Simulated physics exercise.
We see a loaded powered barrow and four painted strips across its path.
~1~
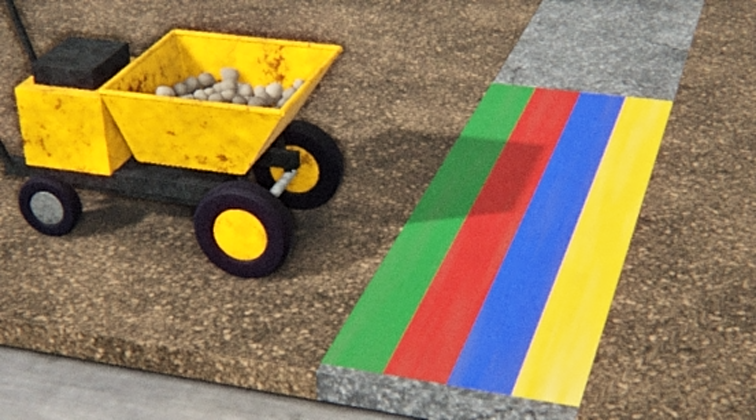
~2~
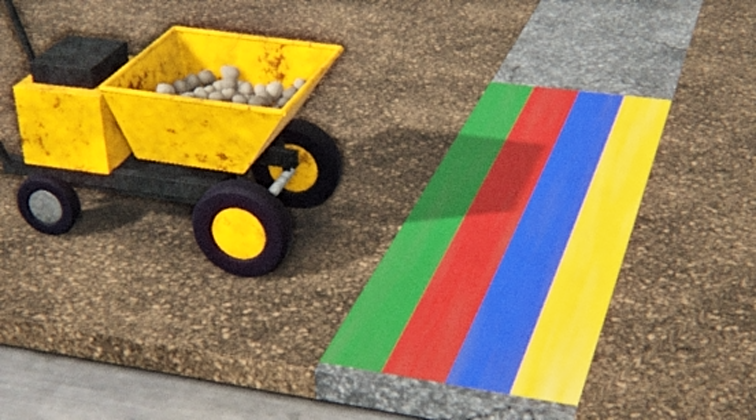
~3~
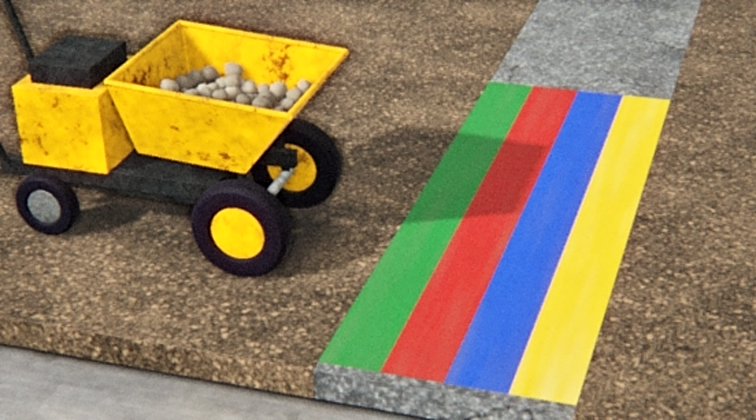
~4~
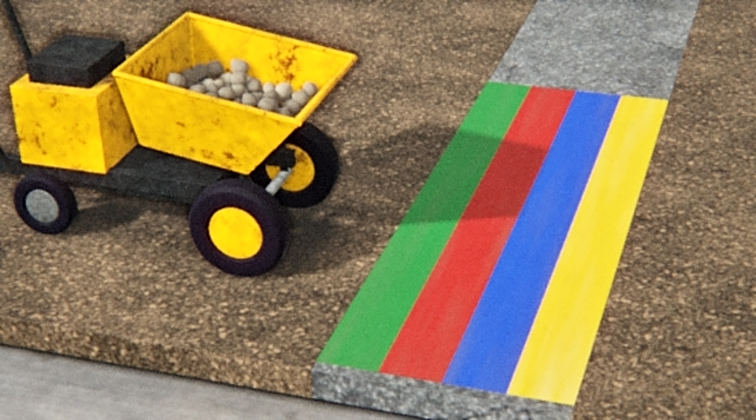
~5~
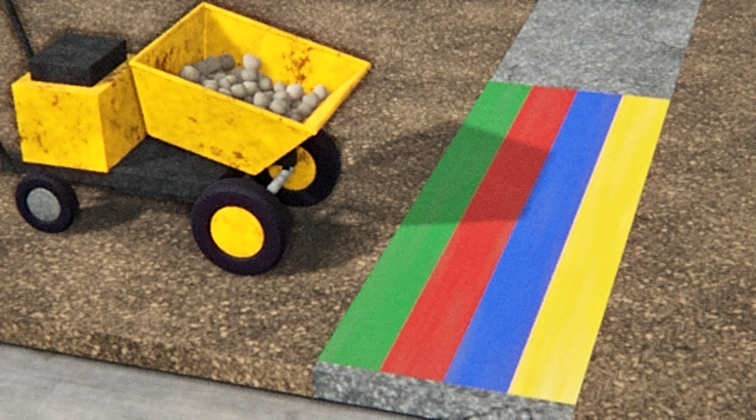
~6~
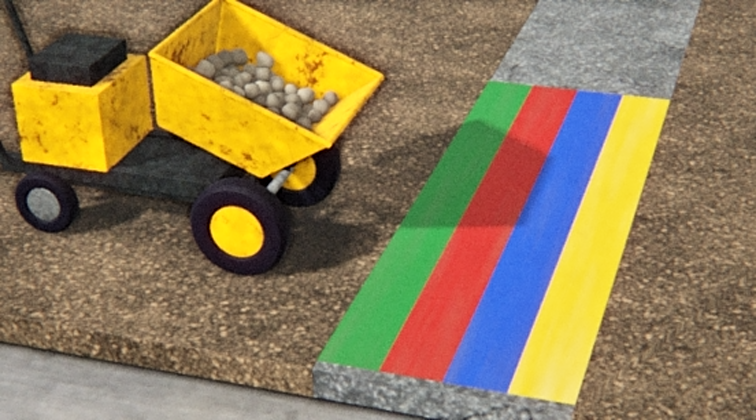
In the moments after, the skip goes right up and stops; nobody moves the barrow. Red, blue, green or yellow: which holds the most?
Most lies over the red band.
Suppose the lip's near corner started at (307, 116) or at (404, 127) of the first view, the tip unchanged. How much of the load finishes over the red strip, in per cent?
In turn 50 and 0 in a hundred.
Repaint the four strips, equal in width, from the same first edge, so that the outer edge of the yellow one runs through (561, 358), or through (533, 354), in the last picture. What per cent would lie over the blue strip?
The first gives 20 %, the second 20 %.
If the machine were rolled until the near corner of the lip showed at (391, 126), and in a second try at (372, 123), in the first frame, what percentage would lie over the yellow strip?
First some 40, then 20 per cent.
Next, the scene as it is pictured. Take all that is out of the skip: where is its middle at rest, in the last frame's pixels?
At about (456, 256).
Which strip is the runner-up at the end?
Next in line is the strip in green.
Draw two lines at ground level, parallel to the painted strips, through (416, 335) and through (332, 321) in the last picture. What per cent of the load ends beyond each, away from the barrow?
Near 40 % and 80 %.
Shortly afterwards, skip tipped steeply; the whole lot in the skip.
Next, skip tipped right over; the bulk in the skip; a little over the green strip; only a few over the red strip.
Some moments later, skip tipped right over; near a quarter in the skip; near a quarter over the green strip; near a third over the red strip; a little over the blue strip; only a few over the yellow strip.
In the end, skip tipped right over; a little in the skip; near a quarter over the green strip; near a third over the red strip; a little over the blue strip; a little over the yellow strip; only a few off the paint.
